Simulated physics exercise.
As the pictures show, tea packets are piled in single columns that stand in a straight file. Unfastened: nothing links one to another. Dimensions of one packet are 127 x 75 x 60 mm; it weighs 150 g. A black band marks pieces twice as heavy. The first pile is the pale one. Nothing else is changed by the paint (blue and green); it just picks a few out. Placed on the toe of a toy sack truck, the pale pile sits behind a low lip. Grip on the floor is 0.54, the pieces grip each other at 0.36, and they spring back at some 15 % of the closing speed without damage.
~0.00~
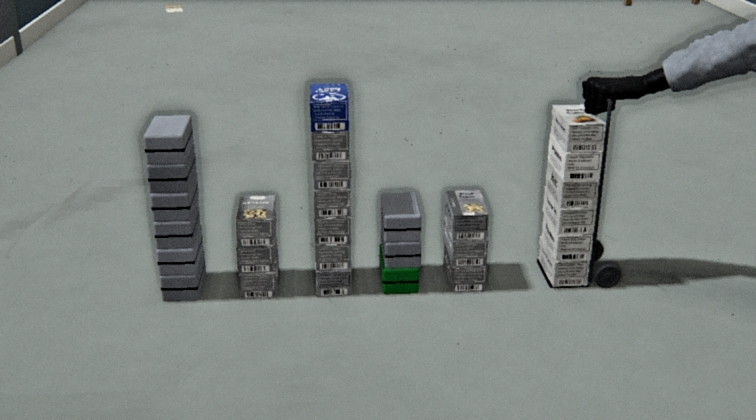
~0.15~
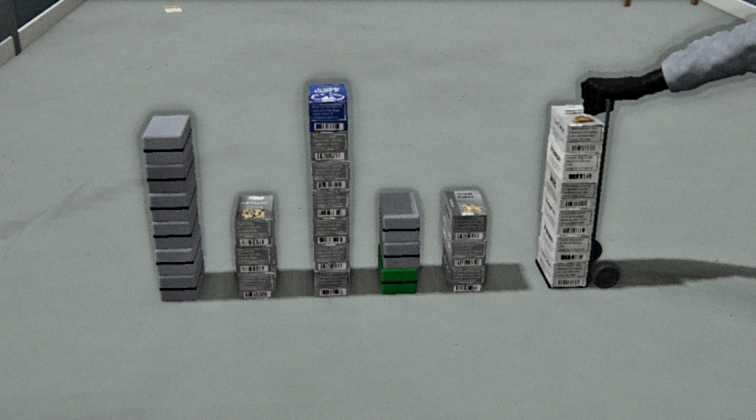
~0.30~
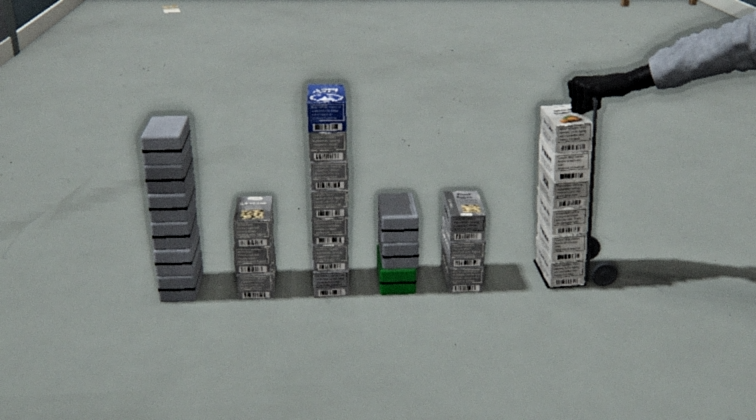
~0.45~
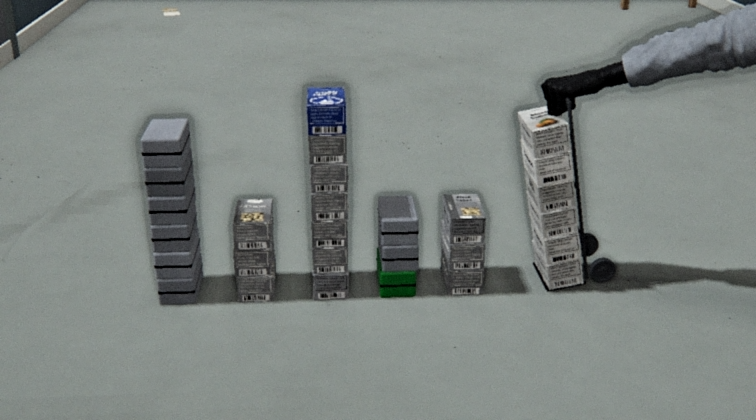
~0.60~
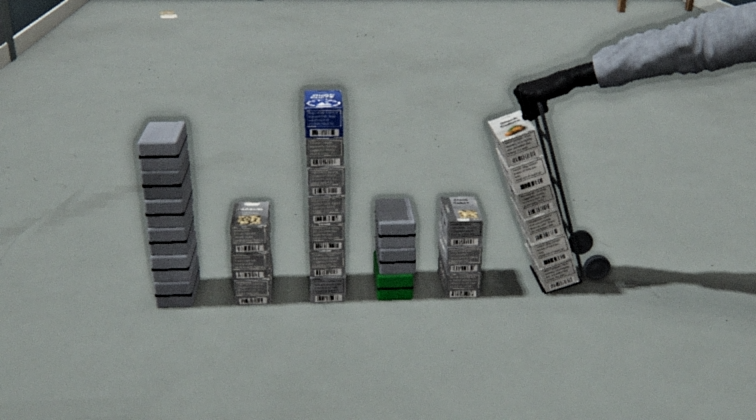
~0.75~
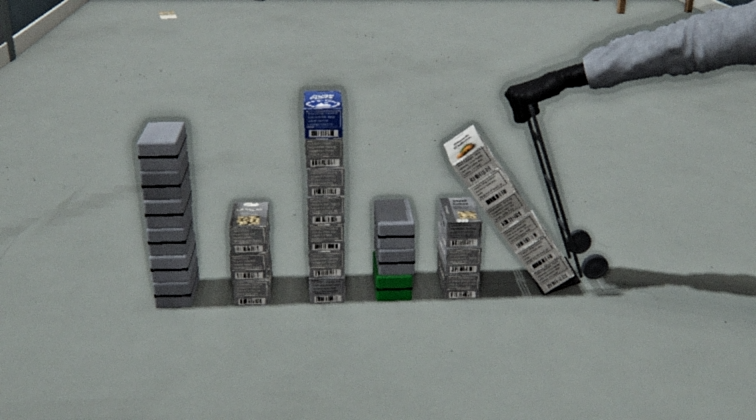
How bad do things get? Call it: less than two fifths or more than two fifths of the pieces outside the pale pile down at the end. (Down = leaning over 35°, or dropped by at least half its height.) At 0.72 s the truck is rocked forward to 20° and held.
Less than two fifths.
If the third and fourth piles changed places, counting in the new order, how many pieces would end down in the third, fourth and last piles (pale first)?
After the swap, the third pile would have 0 down, the fourth 0 and the last 0.
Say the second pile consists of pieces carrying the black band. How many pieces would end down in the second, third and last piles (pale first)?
In that case the second pile has 0 down, the third 0, the last 0.
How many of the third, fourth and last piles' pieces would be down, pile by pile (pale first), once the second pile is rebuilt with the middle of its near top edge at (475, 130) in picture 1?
Third 1, fourth 6, last 6.
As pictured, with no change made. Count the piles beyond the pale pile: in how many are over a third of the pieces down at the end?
Summing them, I get 0 in all.
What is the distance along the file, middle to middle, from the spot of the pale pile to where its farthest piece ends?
42 cm.
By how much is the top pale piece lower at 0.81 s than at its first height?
6 cm lower.
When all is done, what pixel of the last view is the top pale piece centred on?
(362, 197).
By 0.81 s, 6 of the pale pile down; none of the 22 other packets down, 1 disturbed.
By 0.90 s, 6 of the pale pile down; none of the 22 other packets down, 2 disturbed.
By 1.04 s, 6 of the pale pile down; none of the 22 other packets down, 3 disturbed.
When it is over (1.8 s), 6 of the pale pile down; none of the 22 other packets down, 4 disturbed; blue packet unmoved; green packet unmoved. That is 0 per cent. In pixels of the last frame, middles, blue packet near (323, 114), green packet near (392, 275).
